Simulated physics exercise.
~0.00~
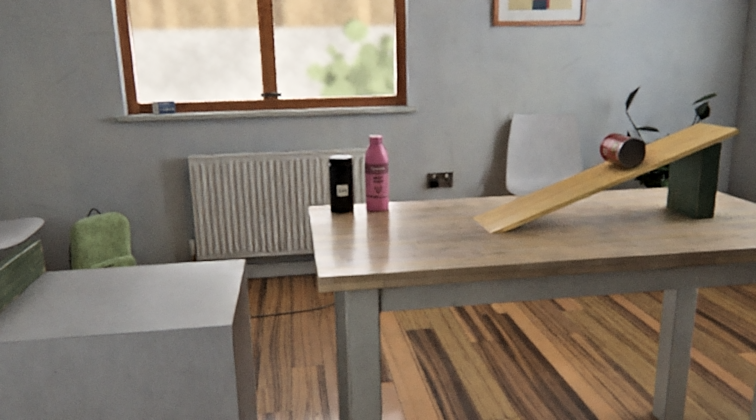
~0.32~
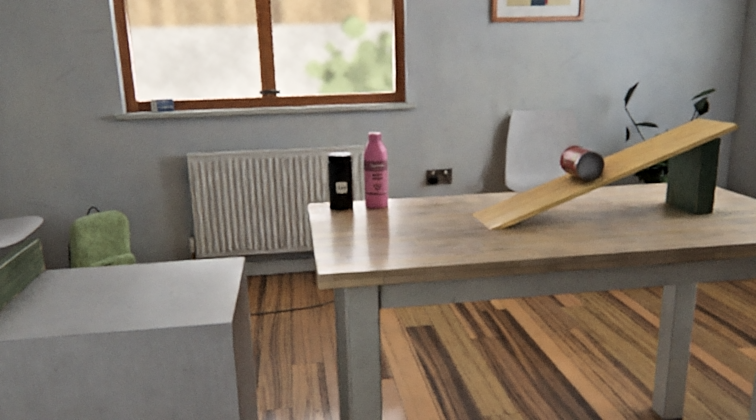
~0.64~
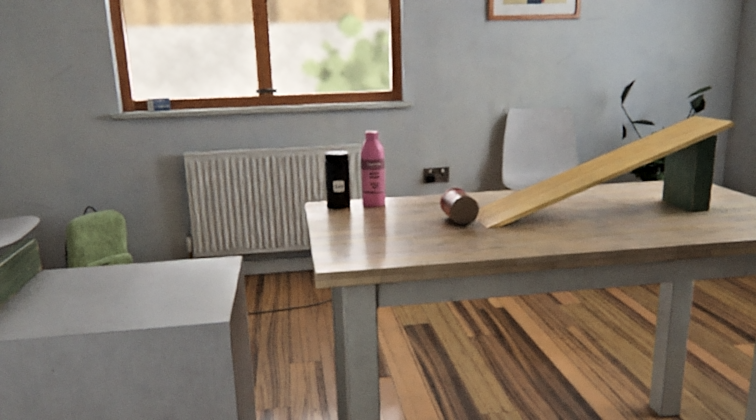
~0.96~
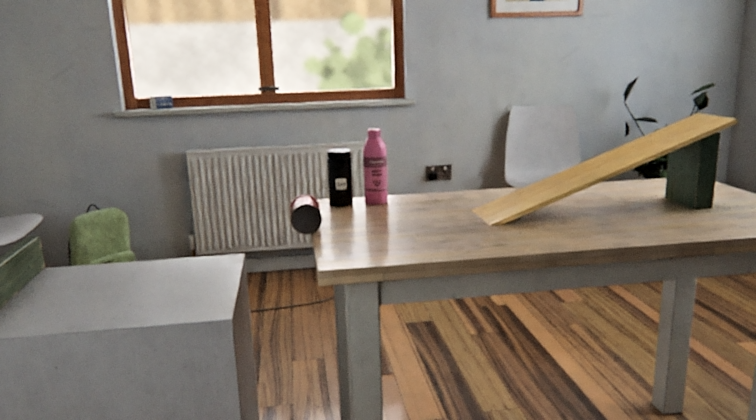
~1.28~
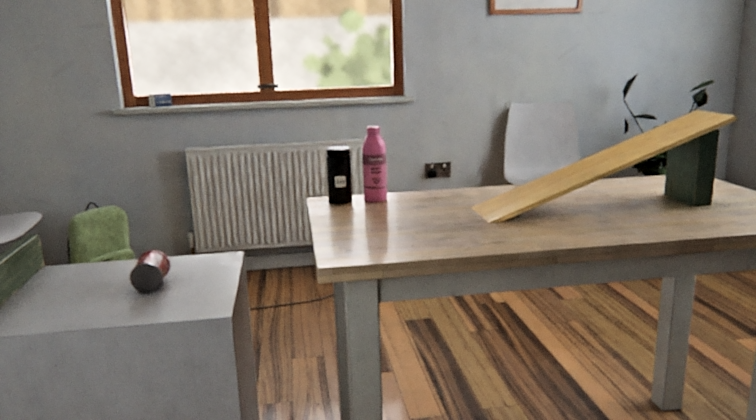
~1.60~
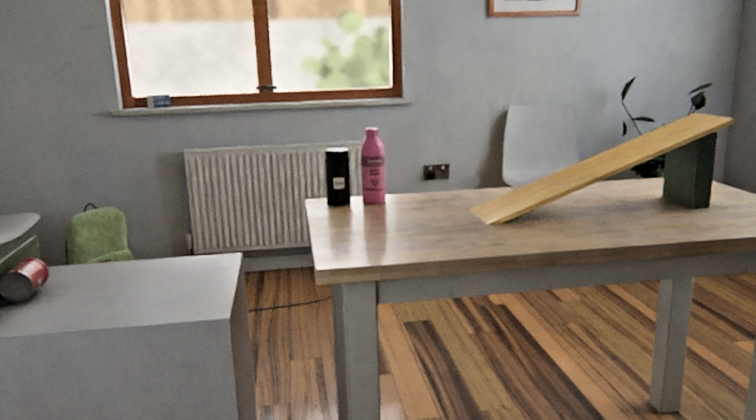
A red tin rolls down a ramp, crosses the gap and reaches the lower top's far end.
